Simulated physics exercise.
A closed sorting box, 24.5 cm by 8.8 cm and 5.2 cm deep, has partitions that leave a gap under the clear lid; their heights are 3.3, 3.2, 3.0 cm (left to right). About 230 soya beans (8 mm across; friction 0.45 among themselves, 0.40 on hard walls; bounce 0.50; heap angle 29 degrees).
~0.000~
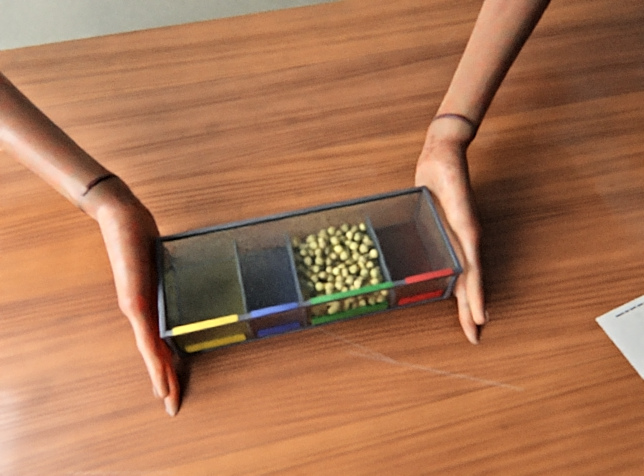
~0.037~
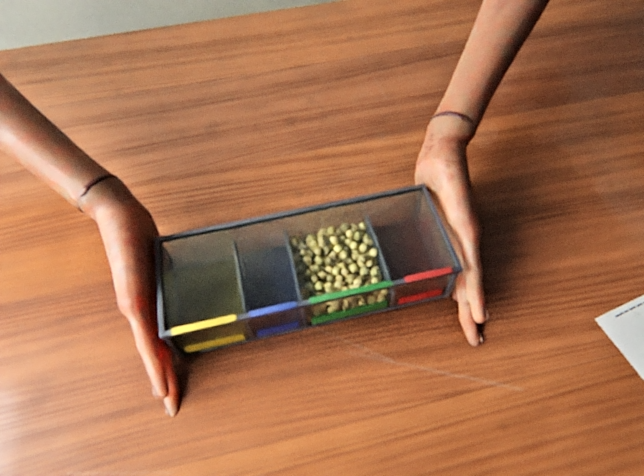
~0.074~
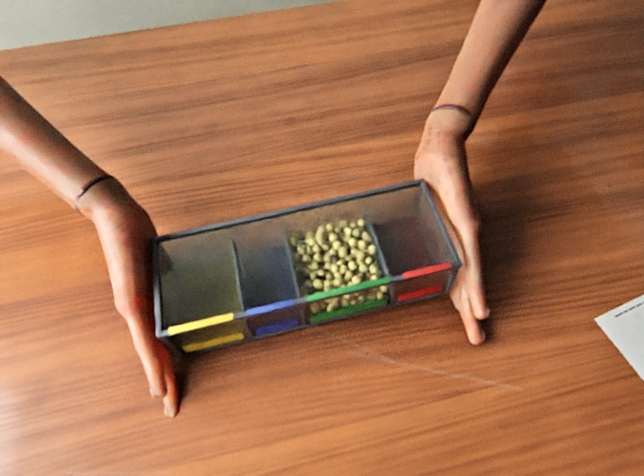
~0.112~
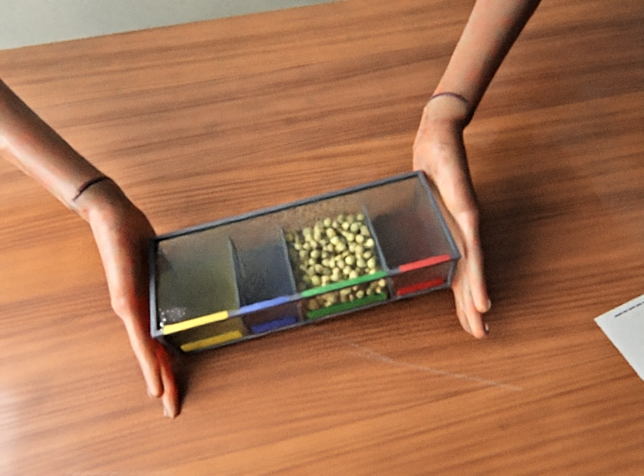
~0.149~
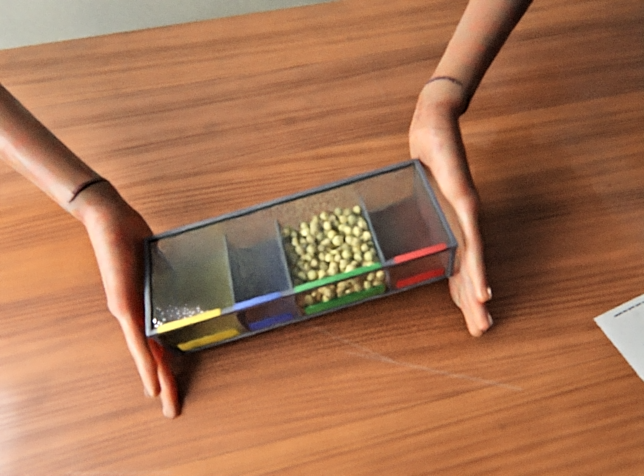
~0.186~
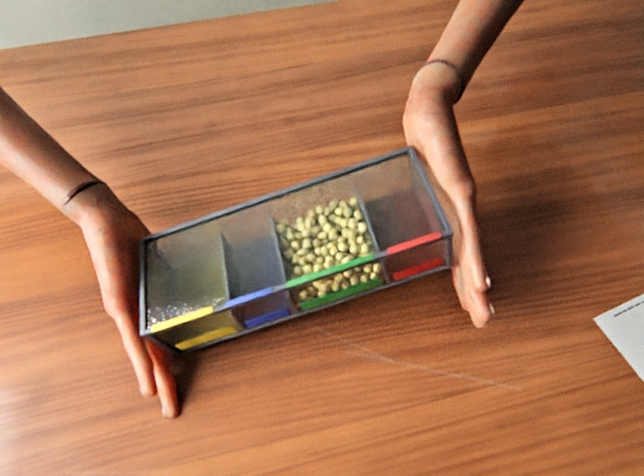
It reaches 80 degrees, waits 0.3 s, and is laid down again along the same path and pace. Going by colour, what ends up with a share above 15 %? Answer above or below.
Red: Below, blue: Below, green: Above, yellow: Above.
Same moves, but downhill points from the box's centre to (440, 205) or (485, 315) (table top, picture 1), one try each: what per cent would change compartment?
Some 50 and 55 per cent.
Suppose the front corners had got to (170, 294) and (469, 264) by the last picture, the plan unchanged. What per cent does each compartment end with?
Red 50; blue 0; green 50; yellow 0.
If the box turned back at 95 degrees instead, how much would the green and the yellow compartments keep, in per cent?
Green 15, yellow 80.
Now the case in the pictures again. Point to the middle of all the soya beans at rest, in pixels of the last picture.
Near (254, 275).
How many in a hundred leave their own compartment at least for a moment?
Some 50 per cent.
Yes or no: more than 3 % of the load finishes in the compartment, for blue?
Blue yes.
After 1.04 s, tilt 80 degrees; blue 15 %, green 55 %, yellow 30 %.
After 1.61 s, tilt 42 degrees; blue 10 %, green 50 %, yellow 45 %.
Then, at 2.23 s, tilt 0 degrees; blue 10 %, green 50 %, yellow 45 %.
By 2.7 s all is still; red 0 %, blue 10 %, green 50 %, yellow 45 %.
